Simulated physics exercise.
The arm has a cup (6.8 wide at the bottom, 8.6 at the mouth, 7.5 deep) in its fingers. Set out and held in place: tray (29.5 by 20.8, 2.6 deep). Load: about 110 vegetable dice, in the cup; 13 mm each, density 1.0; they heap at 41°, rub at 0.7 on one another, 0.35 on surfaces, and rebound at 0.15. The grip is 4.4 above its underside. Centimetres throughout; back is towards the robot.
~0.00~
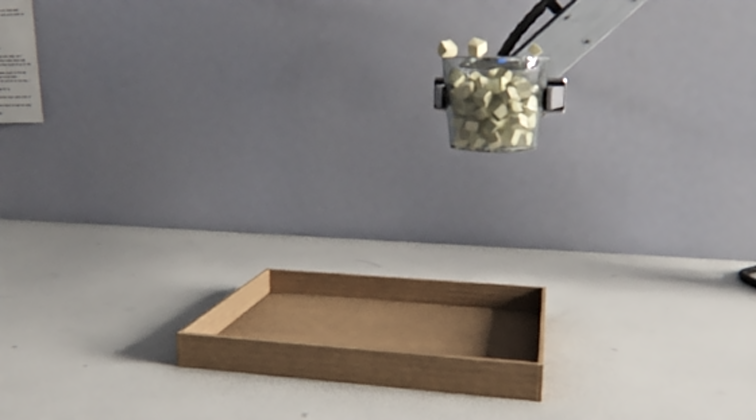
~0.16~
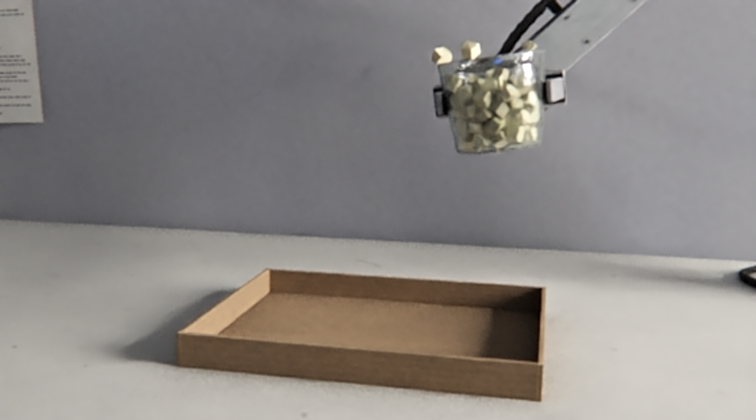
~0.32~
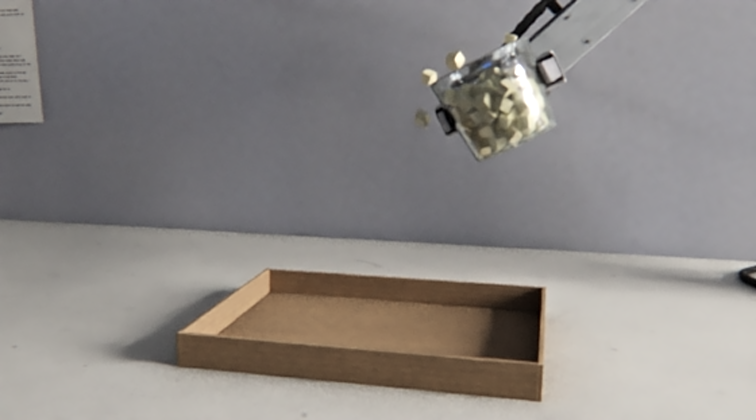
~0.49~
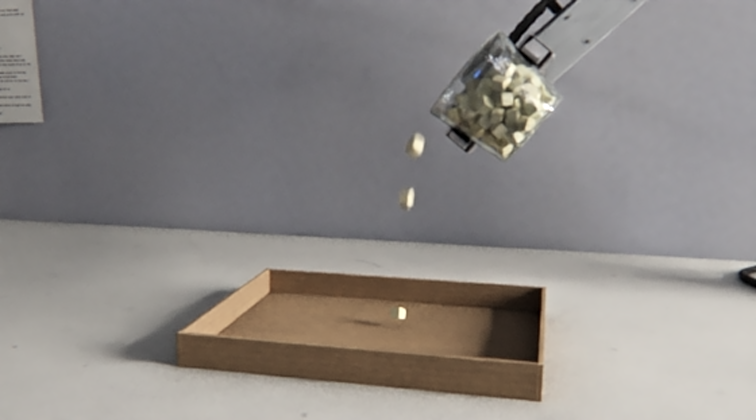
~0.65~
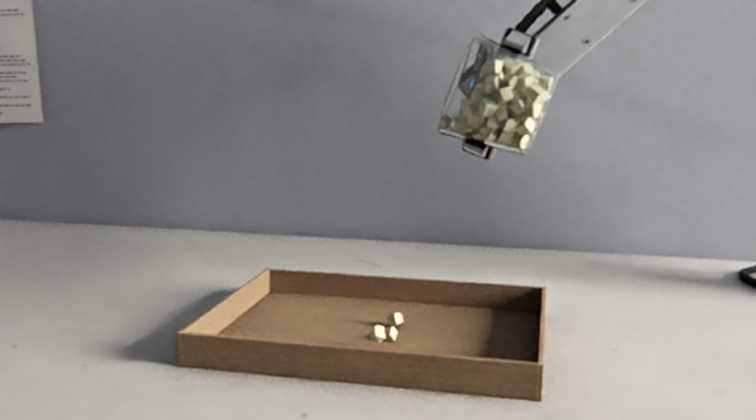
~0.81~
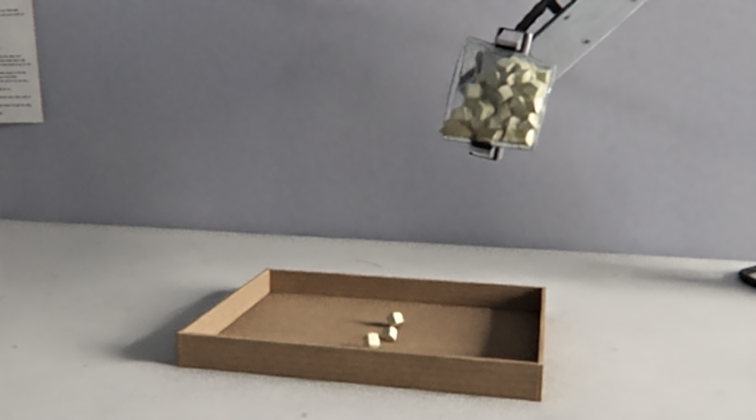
A robot arm held a clear cup heaped with pale cubes above a shallow wooden tray and tilted it steadily over to the left, and three cubes dropped from the top into the tray.
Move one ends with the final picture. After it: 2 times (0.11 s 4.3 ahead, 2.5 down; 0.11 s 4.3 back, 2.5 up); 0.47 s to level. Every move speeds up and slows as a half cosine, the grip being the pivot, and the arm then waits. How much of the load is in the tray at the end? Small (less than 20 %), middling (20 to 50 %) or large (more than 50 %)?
Share in the tray: Large (more than 50 %).
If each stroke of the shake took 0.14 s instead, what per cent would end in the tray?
In that case some 45 per cent.
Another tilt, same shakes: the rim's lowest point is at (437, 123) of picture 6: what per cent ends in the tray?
Some 20 per cent.
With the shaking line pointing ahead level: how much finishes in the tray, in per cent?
Some 100 per cent.
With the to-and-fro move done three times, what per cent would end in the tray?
It would be near 70 per cent.
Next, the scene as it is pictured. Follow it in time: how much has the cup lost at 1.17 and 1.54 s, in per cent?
In turn: 35, 60.
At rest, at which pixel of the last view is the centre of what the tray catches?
At about (348, 324).
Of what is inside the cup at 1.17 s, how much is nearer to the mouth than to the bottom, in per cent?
About 70 per cent.
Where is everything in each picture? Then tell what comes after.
In the first picture, cup middle at (494, 105), level; upper third of the load around (489, 90), from x 445 to 535, top at y 50; 107 in the cup.
In the second picture, cup middle at (495, 105), tilted 7° forward; upper third of the load around (493, 90), from x 440 to 535, top at y 45.
In the third picture, cup middle at (498, 104), tilted 27° forward; upper third of the load around (505, 89), from x 420 to 540, top at y 40; 106 in the cup, 1 in flight or on a rim.
In the fourth picture, cup middle at (500, 102), tilted 51° forward; upper third of the load around (508, 88), from x 395 to 545, top at y 65; 104 in the cup, 1 in the tray, 2 in flight or on a rim.
In the fifth picture, cup middle at (502, 100), tilted 71° forward; upper third of the load around (510, 82), from x 375 to 545, top at y 60; 104 in the cup, 3 in the tray.
In the sixth picture, cup middle at (502, 99), tilted 78° forward; upper third of the load around (518, 83), from x 370 to 545, top at y 65; 104 in the cup, 3 in the tray.
By 1.17 s, tilted 78° forward, highest piece 22 above the table; 67 in the cup, 34 in the tray, 6 in flight or on a rim.
By 1.54 s, tilted 25° forward, highest piece 24 above the table; 63 in the tray, 44 in the cup.
By 1.92 s, level, highest piece 23 above the table; 63 in the tray, 44 in the cup.
By 2.97 s, level, highest piece 23 above the table; 63 in the tray, 44 in the cup.
Final count, 63 in the tray, 44 in the cup. That is 59 % in the tray.
